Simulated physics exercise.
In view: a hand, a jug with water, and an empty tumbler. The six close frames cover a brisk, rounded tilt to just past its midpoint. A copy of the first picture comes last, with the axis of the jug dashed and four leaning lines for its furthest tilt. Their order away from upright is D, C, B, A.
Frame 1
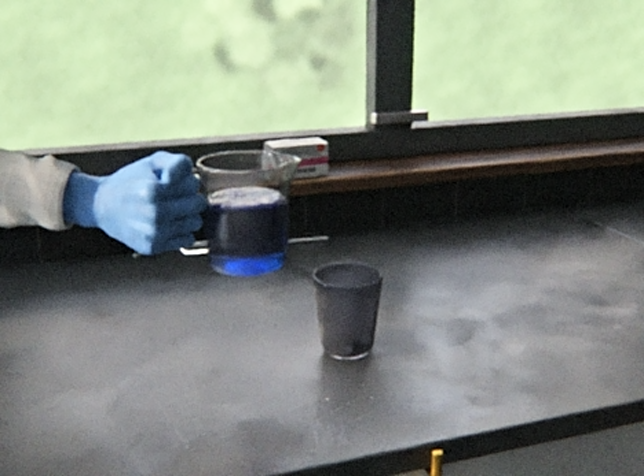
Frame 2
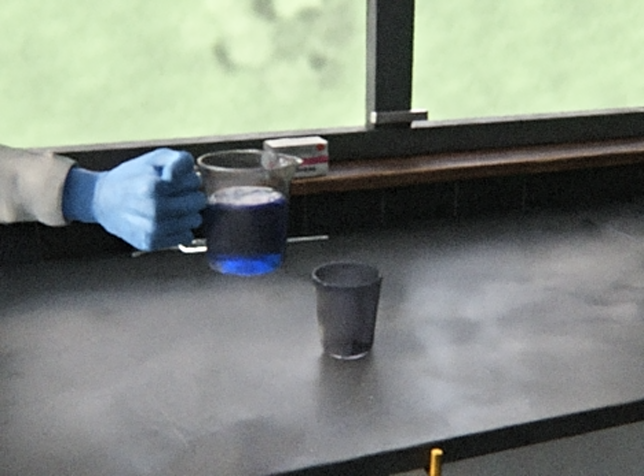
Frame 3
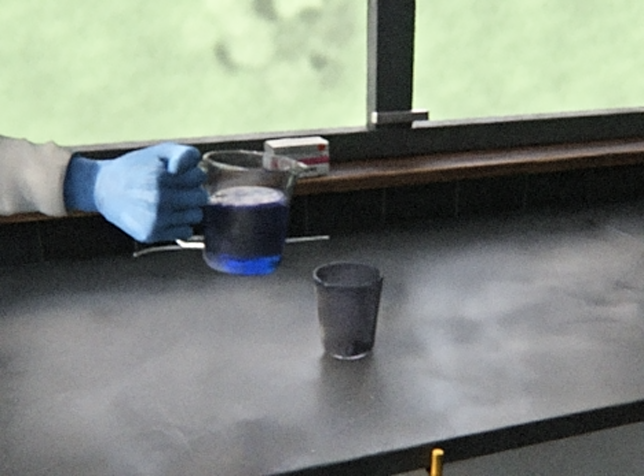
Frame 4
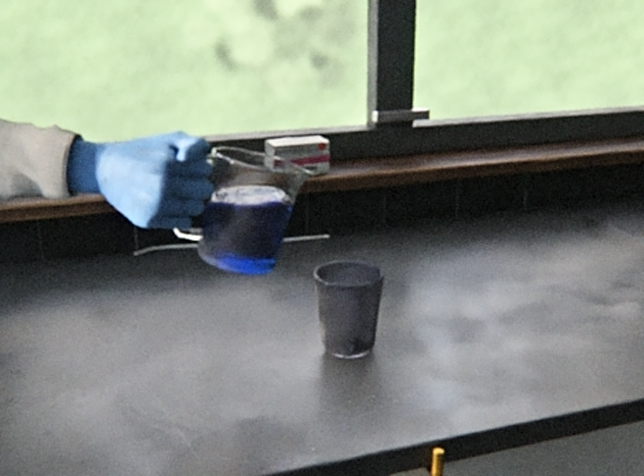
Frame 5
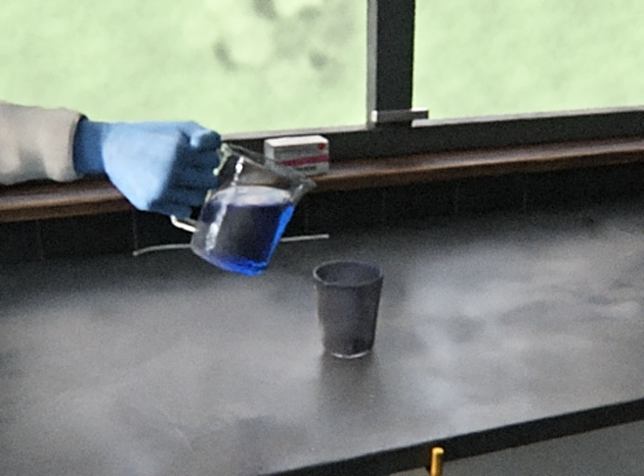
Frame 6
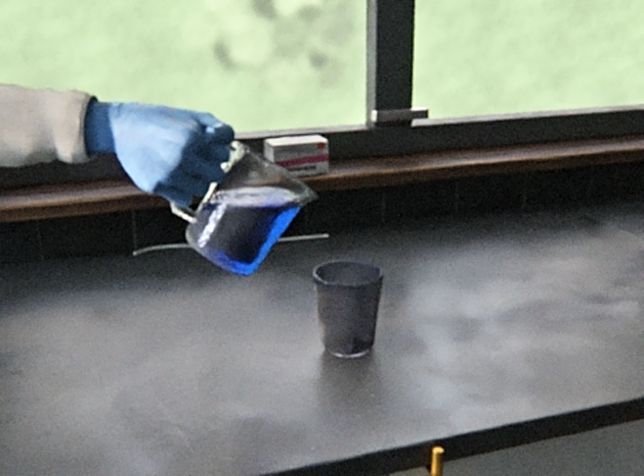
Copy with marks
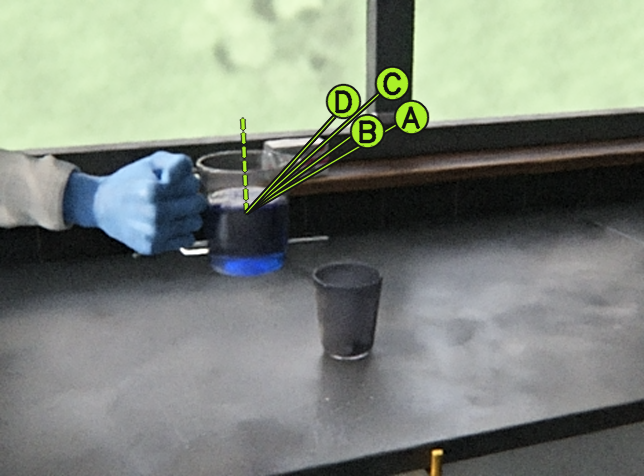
A blue-gloved hand with a pale sleeve, at the left, holds a clear glass jug of deep blue liquid above a dark, smooth countertop, seen from slightly above by a still camera. A dark grey tumbler stands to the right, with a small white and red box on a brown ledge beneath green-lit windows behind. The hand keeps the jug upright at first, then steadily tilts it rightward, the liquid remaining inside.
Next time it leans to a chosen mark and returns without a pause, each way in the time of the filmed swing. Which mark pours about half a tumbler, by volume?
A is best.
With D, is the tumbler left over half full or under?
Under.
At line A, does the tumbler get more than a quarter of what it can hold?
Yes.
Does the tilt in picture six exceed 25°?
Yes, it does.
On the marked copy, A at (396, 124); B at (350, 137); C at (378, 94); D at (334, 116).
With A, the tumbler ends with about 51 % of what it can hold.
With B, the tumbler ends with about 34 % of what it can hold.
With C, the tumbler ends with about 20 % of what it can hold.
With D, the tumbler ends with about 10 % of what it can hold.
